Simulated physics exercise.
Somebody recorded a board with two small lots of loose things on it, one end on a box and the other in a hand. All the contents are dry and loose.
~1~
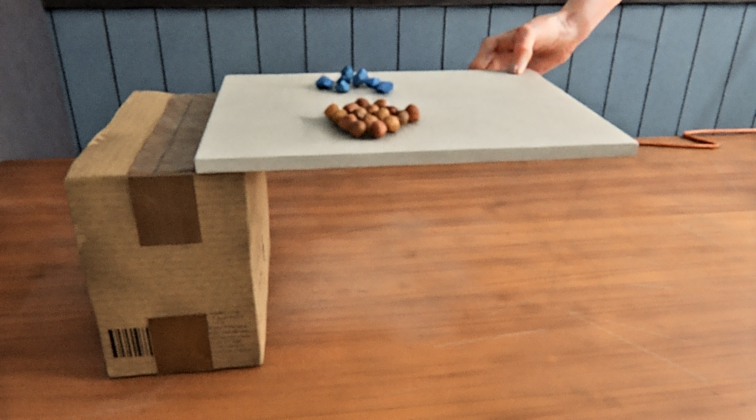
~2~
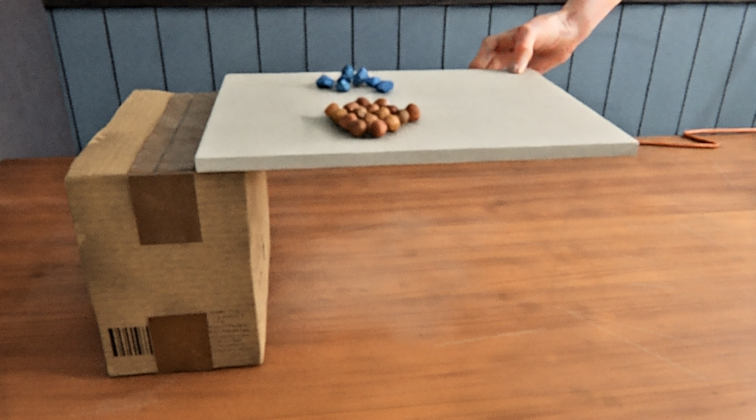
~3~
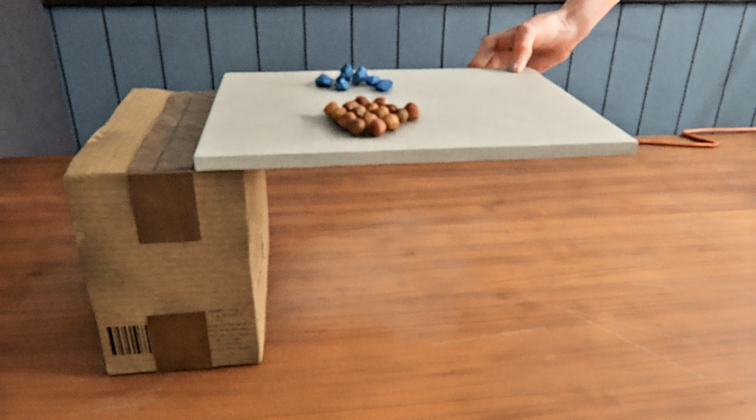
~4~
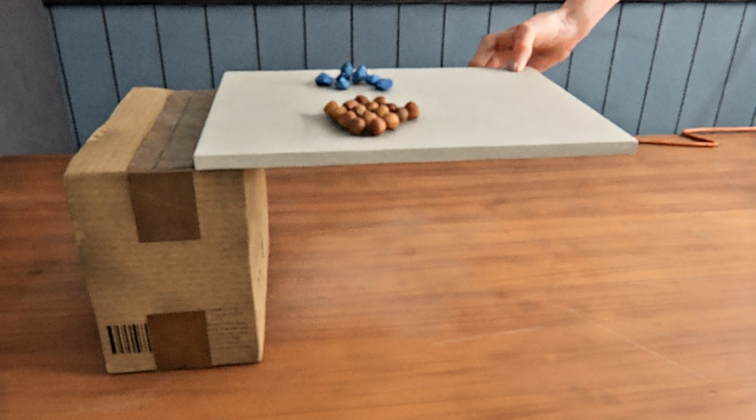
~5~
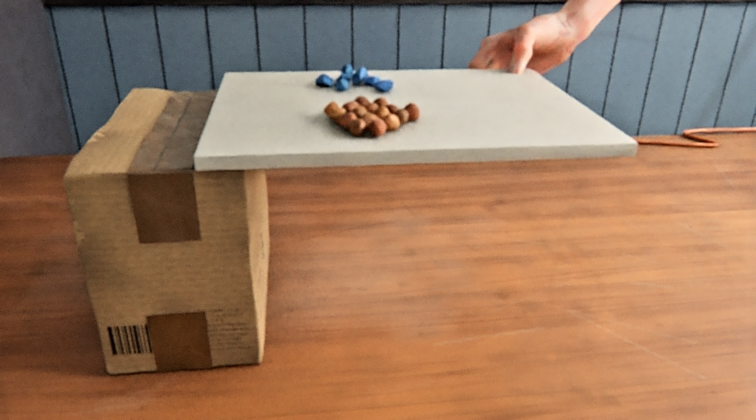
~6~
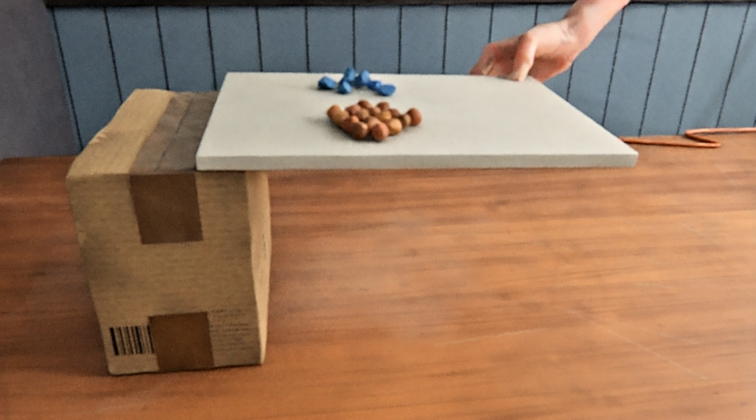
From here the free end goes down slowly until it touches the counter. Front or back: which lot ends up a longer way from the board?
The front-end lot gets the longer run.
Then, 0.59 s after the last picture, board sloping at 16°; front lot all still on the board; back lot all still on the board.
Then, 1.22 s after the last picture, board sloping at 32°; front lot mostly up to a board's length out; back lot all still on the board.
Then, 1.96 s after the last picture, board resting at 38°; front lot mostly up to a board's length out; back lot mostly at the foot of the board.
At rest, board resting at 38°; front lot mostly up to a board's length out; back lot mostly at the foot of the board; the front lot has gone farther.
